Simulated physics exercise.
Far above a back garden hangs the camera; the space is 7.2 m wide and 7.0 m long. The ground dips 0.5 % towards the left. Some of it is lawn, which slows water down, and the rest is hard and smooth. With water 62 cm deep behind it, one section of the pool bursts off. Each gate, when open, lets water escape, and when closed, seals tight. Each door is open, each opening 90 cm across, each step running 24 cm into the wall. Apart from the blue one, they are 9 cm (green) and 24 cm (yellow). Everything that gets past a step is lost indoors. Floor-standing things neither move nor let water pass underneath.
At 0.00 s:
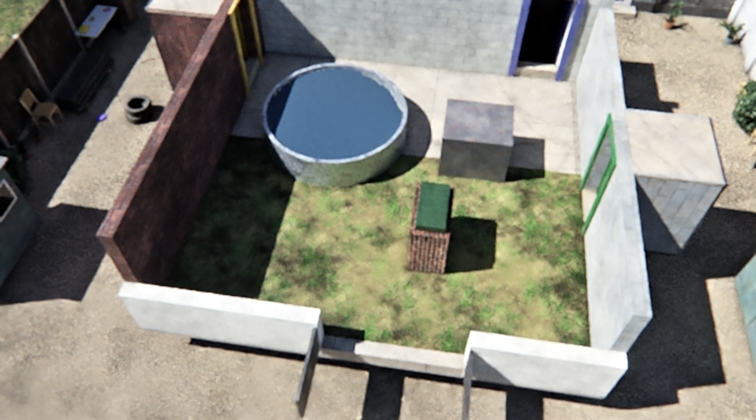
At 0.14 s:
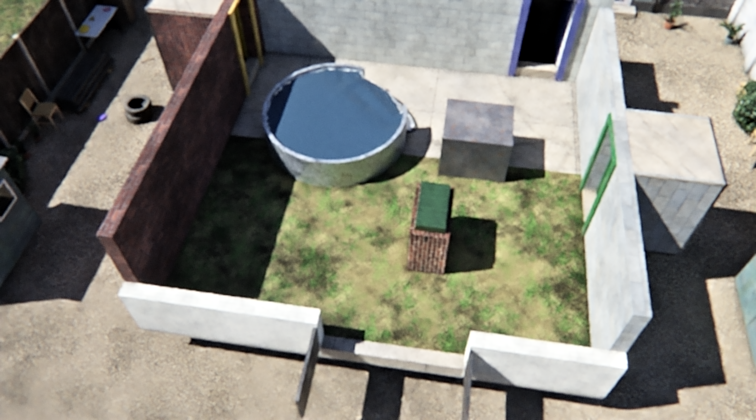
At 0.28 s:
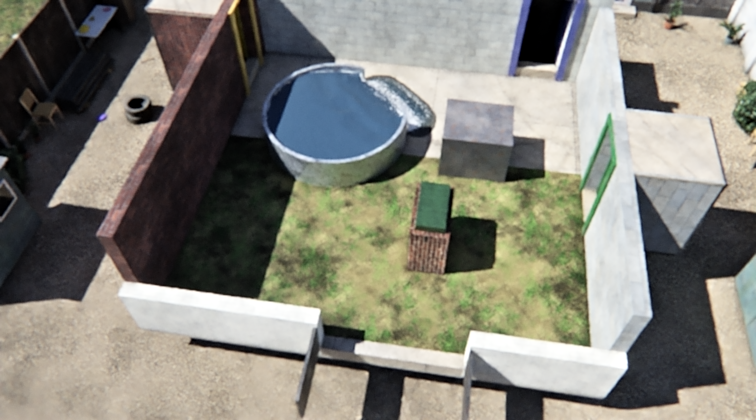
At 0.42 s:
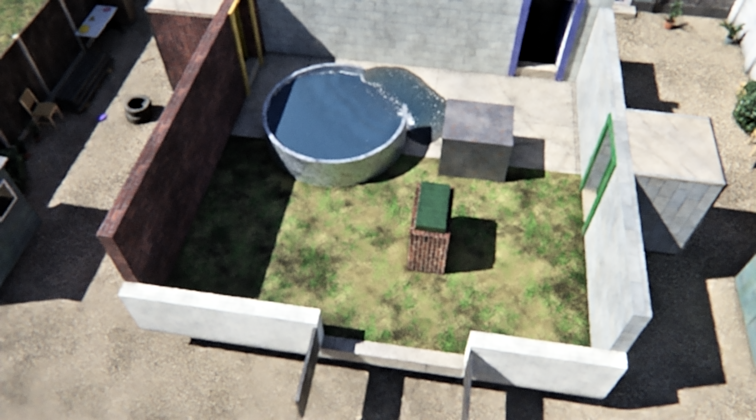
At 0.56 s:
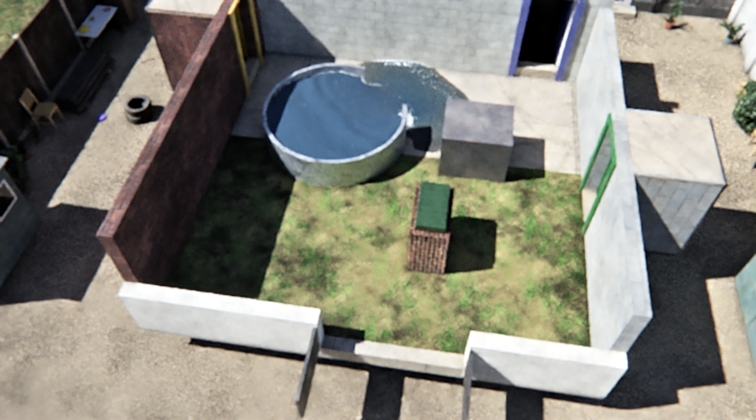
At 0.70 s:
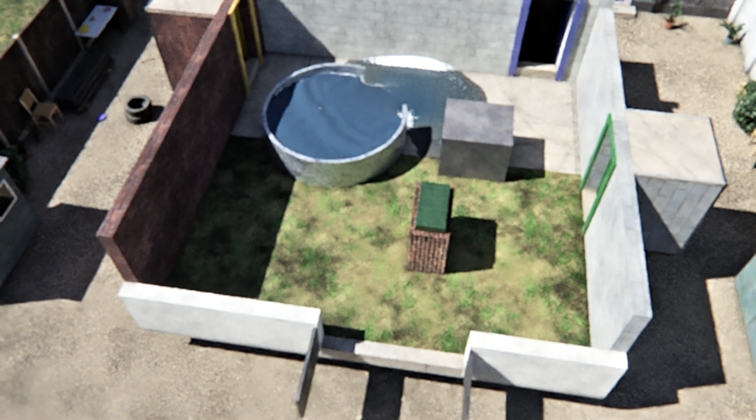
We see a walled garden from high above, with a round pool of still water; then water pours out through its far right side and spreads across the paving behind a grey block, towards the back wall.
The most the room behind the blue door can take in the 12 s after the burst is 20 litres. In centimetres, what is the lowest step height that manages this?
25 cm.
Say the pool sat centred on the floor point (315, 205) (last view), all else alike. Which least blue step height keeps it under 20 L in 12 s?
I'd put it at close to 11.0 cm.
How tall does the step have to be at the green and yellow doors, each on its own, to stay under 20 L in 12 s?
About 9.0 cm at green and about 9.0 cm at yellow.
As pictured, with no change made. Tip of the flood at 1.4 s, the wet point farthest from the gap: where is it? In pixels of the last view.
The farthest wet point sits near (560, 85) in the last view.
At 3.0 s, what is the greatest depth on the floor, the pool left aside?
Roughly 42 cm.
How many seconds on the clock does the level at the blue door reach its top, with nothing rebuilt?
I'd guess close to 4.0 seconds.
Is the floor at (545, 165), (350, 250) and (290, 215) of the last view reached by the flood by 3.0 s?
Point by point, the first is awash, the second spared and the third spared.
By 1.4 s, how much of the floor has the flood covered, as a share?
I'd say near 20 percent is wet.
After 1.4 s water covers 20 % of the floor, deepest (40 cm) near (417, 70); 13 cm at the blue door, 0 litres in over its 25 cm step.
After 3.0 s water covers 30 % of the floor, deepest (42 cm) near (569, 85); 23 cm at the blue door, 2 litres in over its 25 cm step.
After 12.0 s water covers 100 % of the floor, deepest (10 cm) near (453, 267); 9 cm at the blue door, 20 litres in over its 25 cm step.
At the blue door as built, the water arrived by 1.2 s and peaked near 29 cm at 4.0 s.
With a step of 22 cm, 34 litres would have come in within the 12 s; with 29.5 cm, 8 litres. So under 20 litres takes about 25 cm.
